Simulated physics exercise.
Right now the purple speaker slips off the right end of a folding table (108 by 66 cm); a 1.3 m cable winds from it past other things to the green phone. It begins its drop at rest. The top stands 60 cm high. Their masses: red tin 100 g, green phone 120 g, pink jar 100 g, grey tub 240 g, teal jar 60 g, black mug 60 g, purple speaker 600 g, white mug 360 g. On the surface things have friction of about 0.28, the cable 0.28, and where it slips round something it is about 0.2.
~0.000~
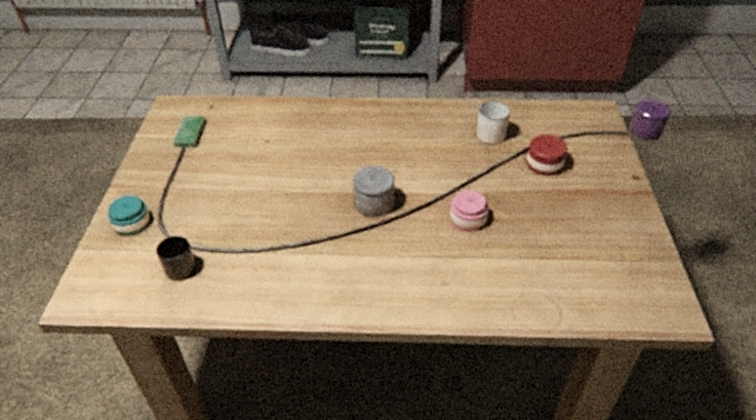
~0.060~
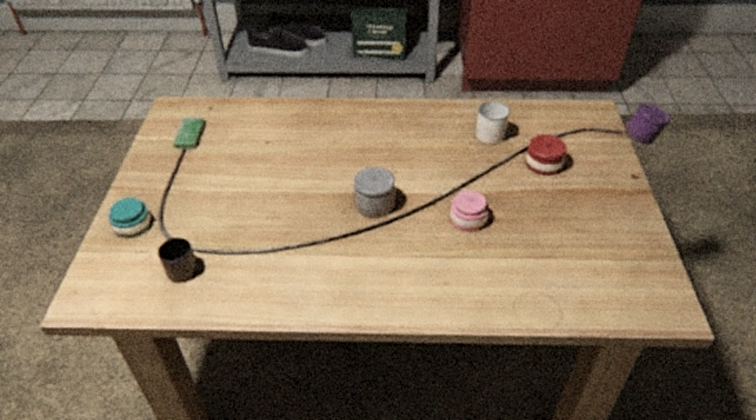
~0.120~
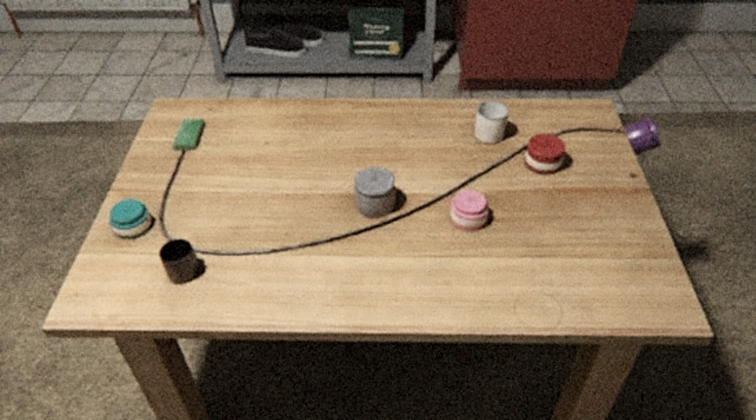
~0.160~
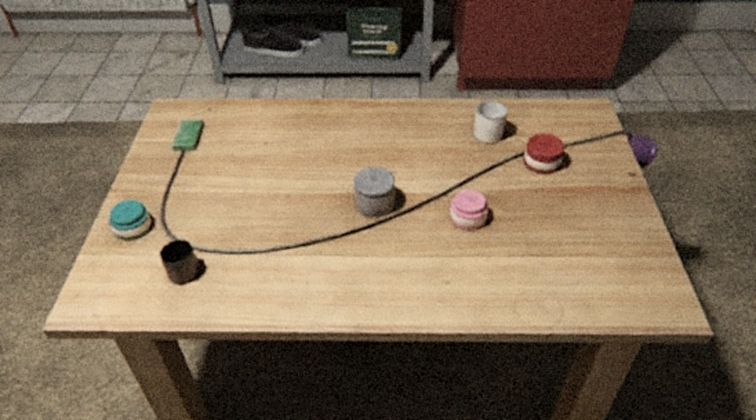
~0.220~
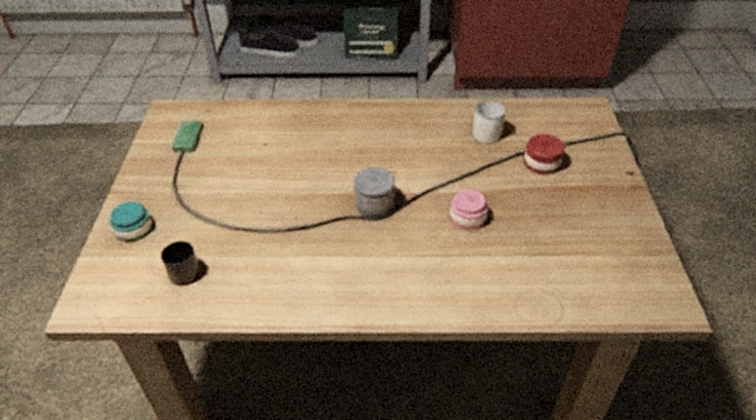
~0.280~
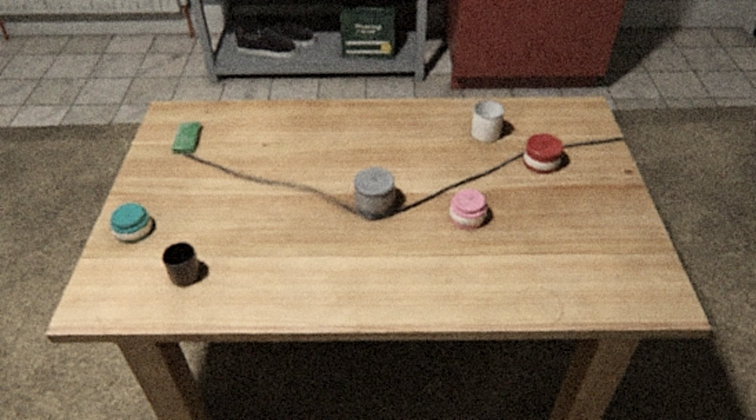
A purple object at the table's right edge tips over and drops out of view below the edge, drawing along the dark cable linked to a green item at left. The cable's loose curve pulls inward, bending around the grey tub, while the jars, mugs and red tin stay nearly still.
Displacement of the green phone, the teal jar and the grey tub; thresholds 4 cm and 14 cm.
Result: My guess is the green phone covers a big distance, my guess is the teal jar covers only a tiny distance, my guess is the grey tub covers a big distance.
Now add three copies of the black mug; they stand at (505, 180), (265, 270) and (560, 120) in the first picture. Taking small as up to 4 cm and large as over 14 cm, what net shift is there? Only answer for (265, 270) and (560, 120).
The first would move just a bit, and the second would move just a bit.
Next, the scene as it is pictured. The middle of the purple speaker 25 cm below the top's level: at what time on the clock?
Time: 0.28 s.
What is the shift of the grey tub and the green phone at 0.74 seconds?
Grey tub: 25 cm; green phone: 60 cm.
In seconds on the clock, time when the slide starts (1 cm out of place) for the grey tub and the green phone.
On the clock, grey tub 0.32 s and green phone 0.30 s.
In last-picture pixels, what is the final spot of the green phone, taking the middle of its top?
End position in the last picture: Approx. (444, 221).
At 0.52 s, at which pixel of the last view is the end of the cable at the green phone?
(349, 201), roughly.
After 0.5 s, the cable's tail end at (349, 201); green phone 37 cm off its start, grey tub 17 cm off its start, red tin 12 cm off its start.
After 0.7 s, the cable's tail end at (463, 228); green phone 60 cm off its start, grey tub 24 cm off its start, red tin 13 cm off its start.
After 1.0 s, the cable's tail end at (470, 227); green phone 61 cm off its start at (444, 221), grey tub 24 cm off its start at (401, 107), pink jar 29 cm off its start at (630, 209).
After 1.2 s, the cable's tail end at (470, 226); green phone 61 cm off its start, grey tub 24 cm off its start, pink jar 33 cm off its start.
After 2.4 s, the cable's tail end at (470, 226); green phone 61 cm off its start at (444, 221), grey tub 24 cm off its start at (401, 107), teal jar 0 cm off its start at (127, 214), pink jar 33 cm off its start at (651, 210).
